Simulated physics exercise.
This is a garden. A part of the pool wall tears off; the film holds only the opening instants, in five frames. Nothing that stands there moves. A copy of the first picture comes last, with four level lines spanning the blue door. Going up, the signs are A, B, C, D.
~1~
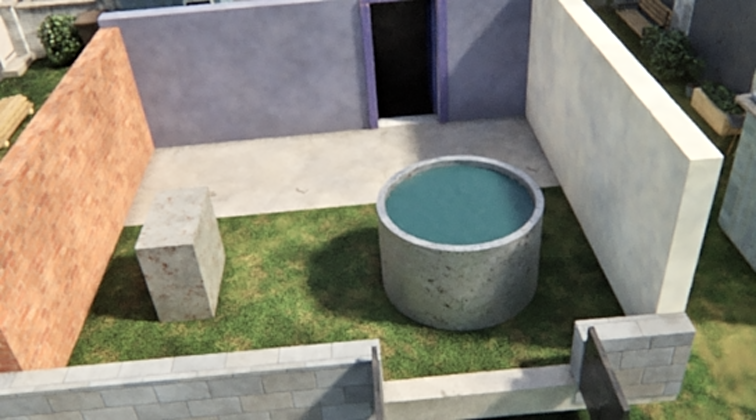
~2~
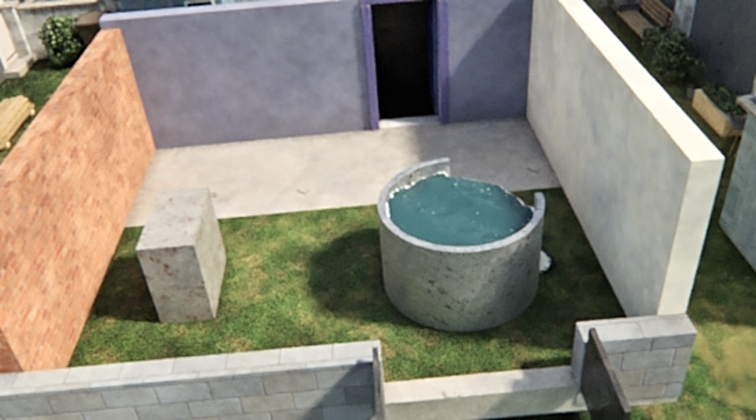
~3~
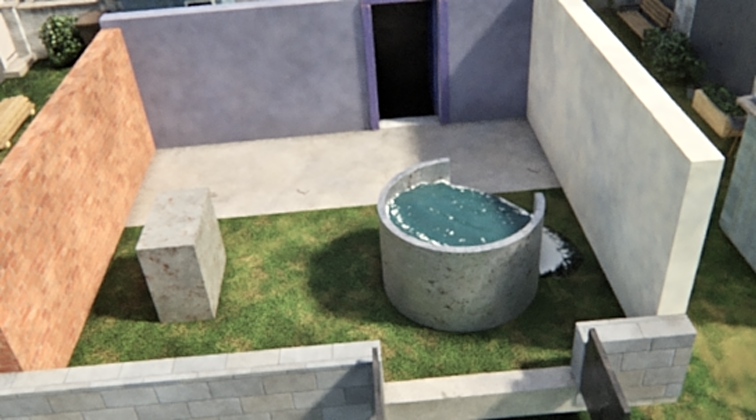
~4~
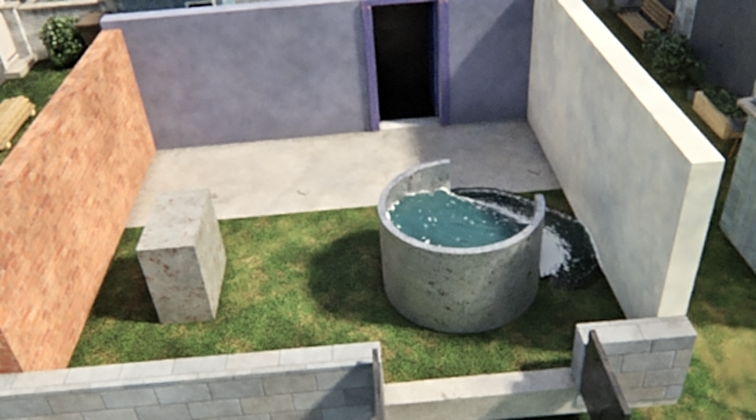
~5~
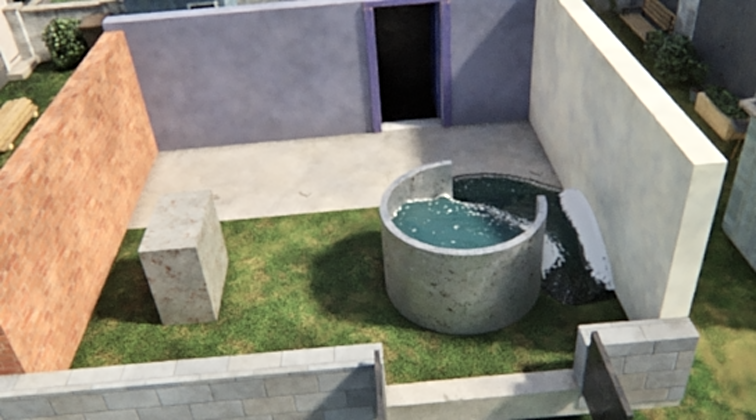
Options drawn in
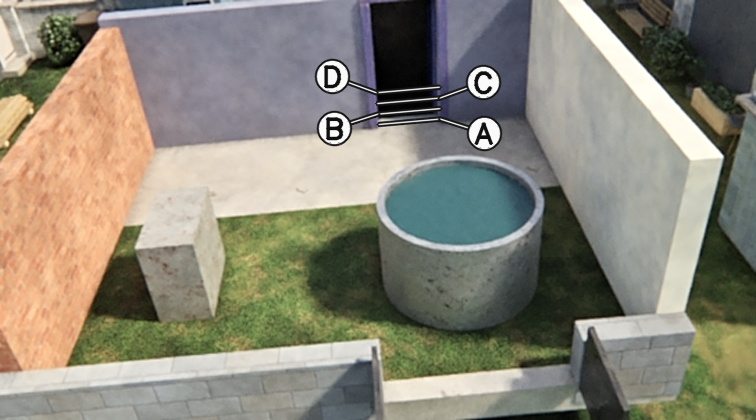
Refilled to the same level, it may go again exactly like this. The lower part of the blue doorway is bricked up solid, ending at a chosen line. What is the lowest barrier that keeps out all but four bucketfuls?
Use line B.
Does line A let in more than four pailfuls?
Yes.
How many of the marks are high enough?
Three.
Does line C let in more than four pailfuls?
No, that is safe.
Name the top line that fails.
It is A.
In white, A at (409, 121); B at (409, 111); C at (408, 100); D at (408, 89); from the bottom up A, B, C, D.
If A is chosen, about 8 bucketfuls get in.
If B is chosen, a splash gets over, under a bucket.
If C is chosen, nothing gets over.
If D is chosen, nothing gets over.
